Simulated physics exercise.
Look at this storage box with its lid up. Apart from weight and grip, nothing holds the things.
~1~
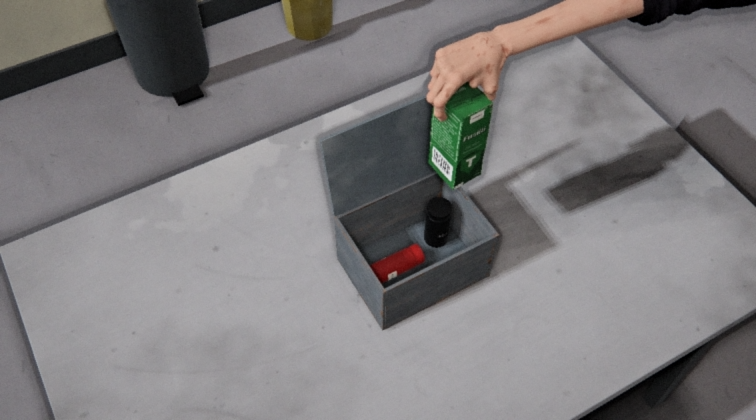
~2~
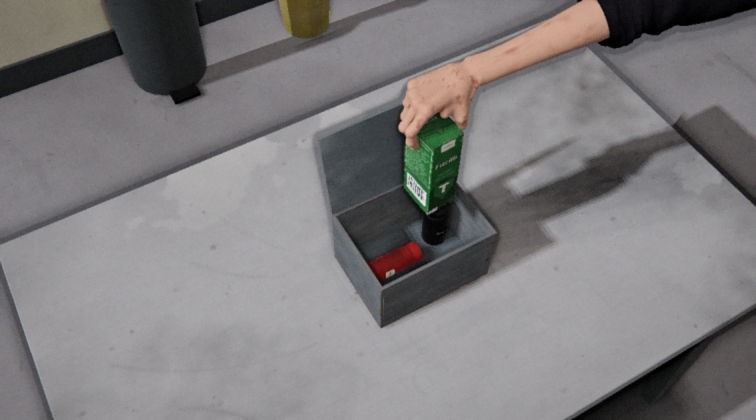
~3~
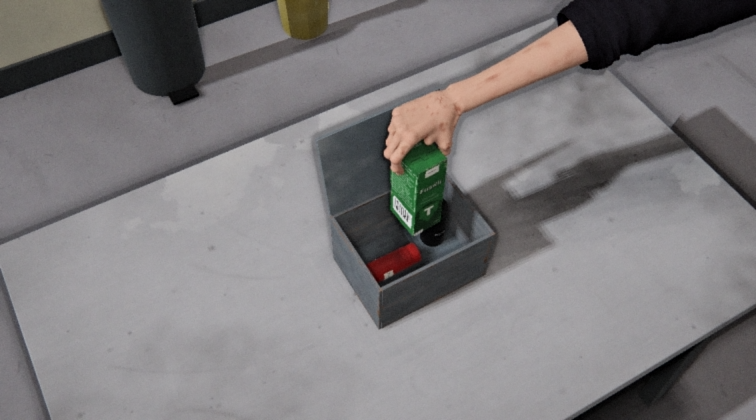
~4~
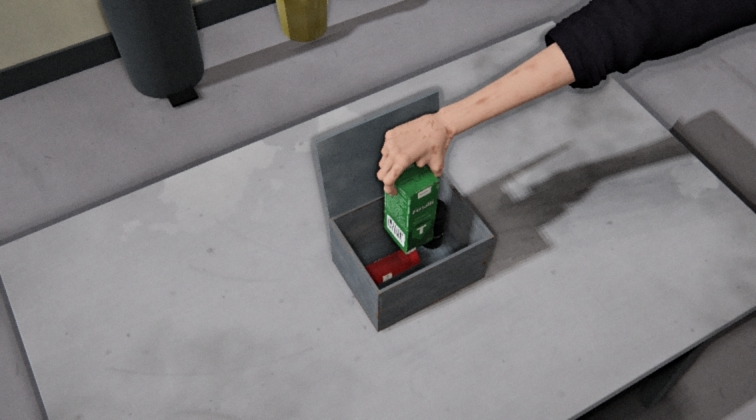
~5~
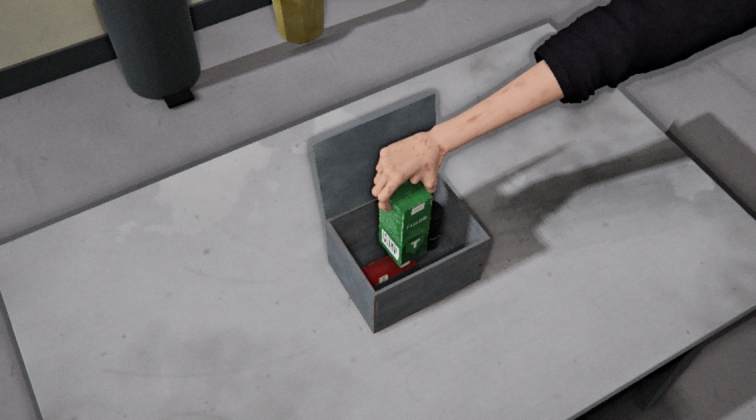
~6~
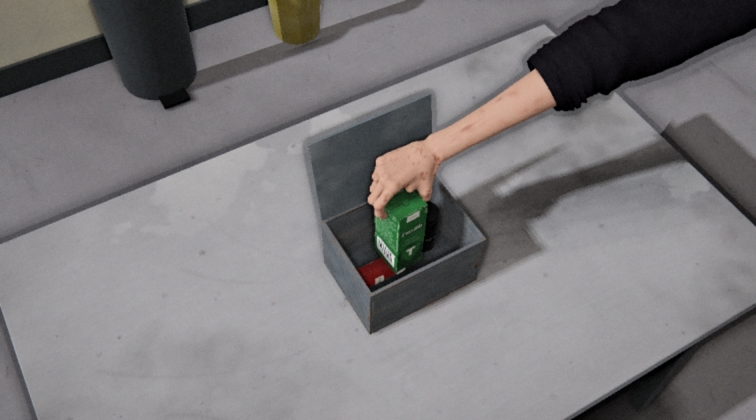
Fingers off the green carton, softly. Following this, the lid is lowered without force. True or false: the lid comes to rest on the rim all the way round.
False, it is held up.
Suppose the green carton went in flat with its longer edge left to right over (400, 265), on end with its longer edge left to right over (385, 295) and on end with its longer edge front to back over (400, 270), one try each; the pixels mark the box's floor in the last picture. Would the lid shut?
1: Closed. 2: Open. 3: Open.
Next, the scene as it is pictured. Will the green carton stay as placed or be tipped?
Looking at the last picture, it sits at an angle.
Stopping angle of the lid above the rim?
Near 80° up from the rim.
Then, 0.50 s after the last picture, green carton tipped 20° from how it was near (393, 221).
Then, 1.30 s after the last picture, lid 80° above the rim; green carton tipped 16° from how it was near (391, 218).
Then, 2.90 s after the last picture, lid 80° above the rim; green carton tipped 17° from how it was near (391, 218).
Then, 4.60 s after the last picture, green carton resting near (390, 220).
At rest, lid 80° above the rim; left askew, green carton; the other 2 in place. Seen from the same camera at the end, green carton near (391, 219).
